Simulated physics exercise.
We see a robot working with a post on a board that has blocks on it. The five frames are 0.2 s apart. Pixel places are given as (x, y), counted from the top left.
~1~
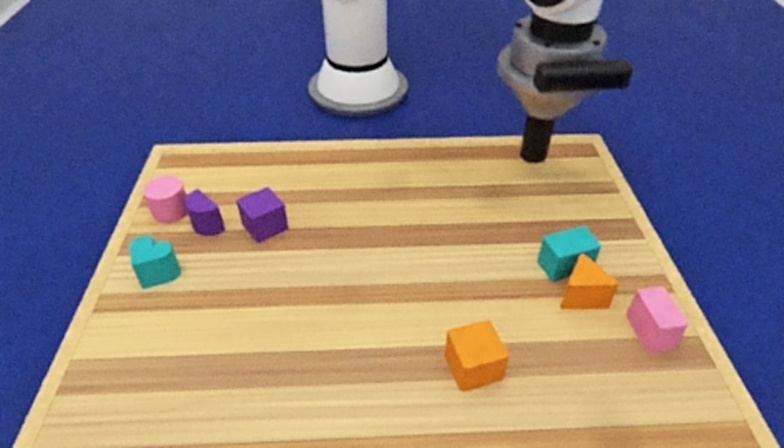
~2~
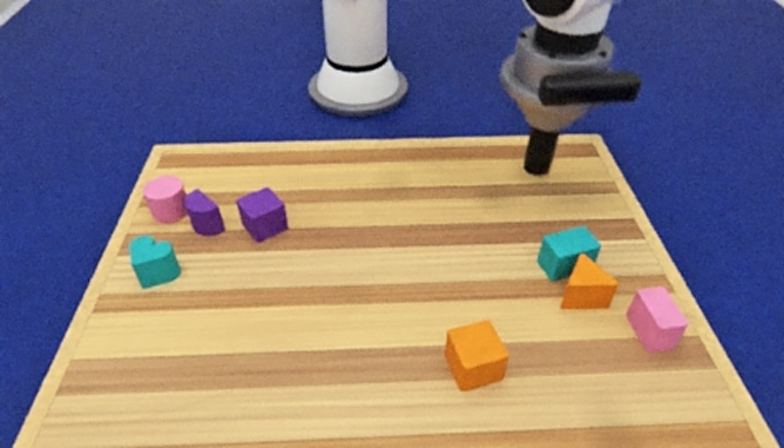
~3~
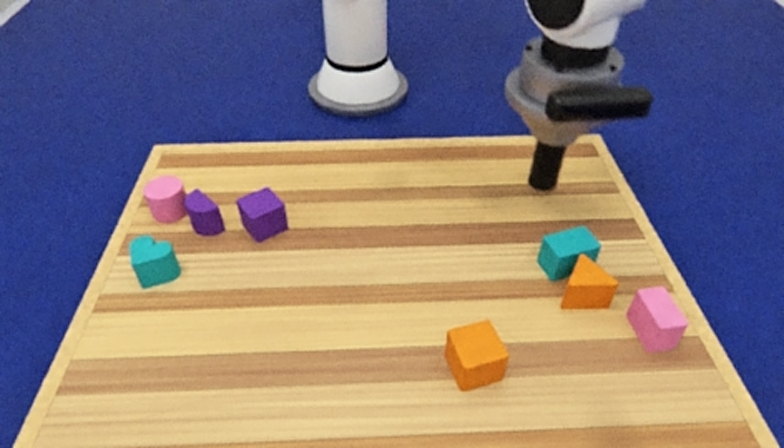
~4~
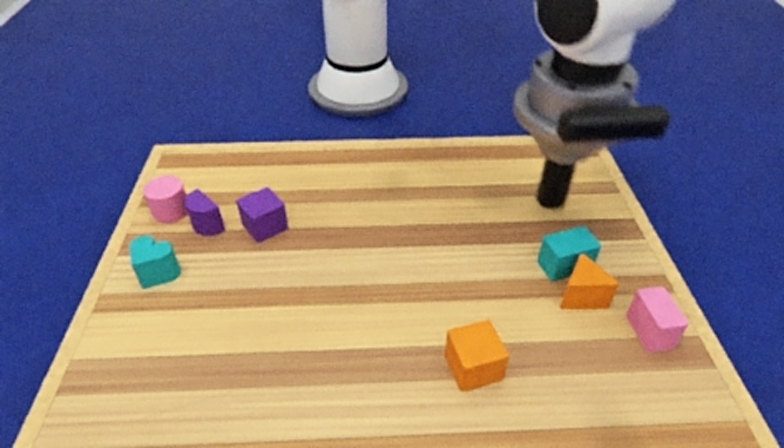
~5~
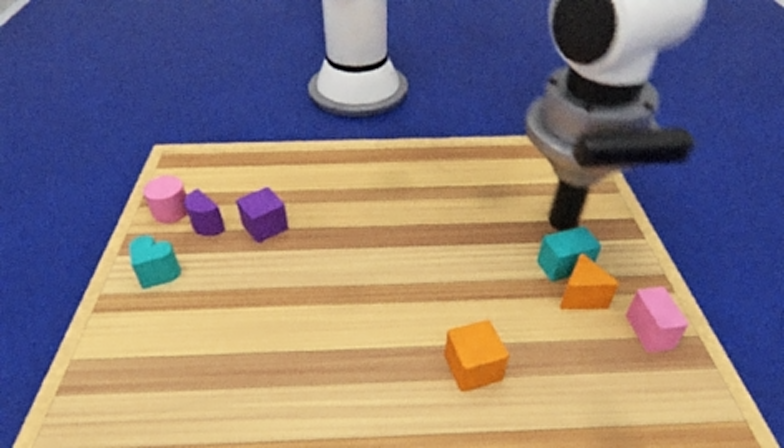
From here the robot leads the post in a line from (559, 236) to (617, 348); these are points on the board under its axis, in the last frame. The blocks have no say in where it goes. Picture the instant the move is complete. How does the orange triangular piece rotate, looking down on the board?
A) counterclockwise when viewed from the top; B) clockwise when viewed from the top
Answer: A.
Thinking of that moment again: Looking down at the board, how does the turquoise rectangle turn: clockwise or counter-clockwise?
From above, it looks like the turquoise rectangle goes clockwise.
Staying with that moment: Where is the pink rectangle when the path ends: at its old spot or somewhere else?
It is not moved.
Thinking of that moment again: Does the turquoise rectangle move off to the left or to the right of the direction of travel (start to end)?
Out to the right.
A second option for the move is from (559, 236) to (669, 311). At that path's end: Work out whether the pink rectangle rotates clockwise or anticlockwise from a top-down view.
It makes a clockwise turn.
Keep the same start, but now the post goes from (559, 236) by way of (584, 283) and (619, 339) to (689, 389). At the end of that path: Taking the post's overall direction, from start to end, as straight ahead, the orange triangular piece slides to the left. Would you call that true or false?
That statement is not accurate.
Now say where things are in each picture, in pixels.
Lower end of the post (533, 156), tops of blocks, turquoise rectangle (572, 241), orange triangular piece (590, 273), pink rectangle (663, 307), in the first frame.
Post (537, 168), blocks as before, in the second frame.
Post (542, 183), blocks as before, in the third frame.
Post (551, 201), blocks as before, in the fourth frame.
Post (563, 222), turquoise rectangle (572, 241), orange triangular piece (590, 273), pink rectangle (663, 307), in the fifth frame.
What follows on the original path. One third of the way, post (582, 255); turquoise rectangle (576, 266), turned 50° clockwise; orange triangular piece (594, 298), turned 40° anticlockwise.
Two thirds of the way, post (602, 291); turquoise rectangle (575, 288), turned 85° clockwise; orange triangular piece (588, 326), turned 70° anticlockwise.
At the end, post (624, 334); turquoise rectangle (573, 291), turned 95° clockwise; orange triangular piece (586, 328), turned 70° anticlockwise; pink rectangle not moved.
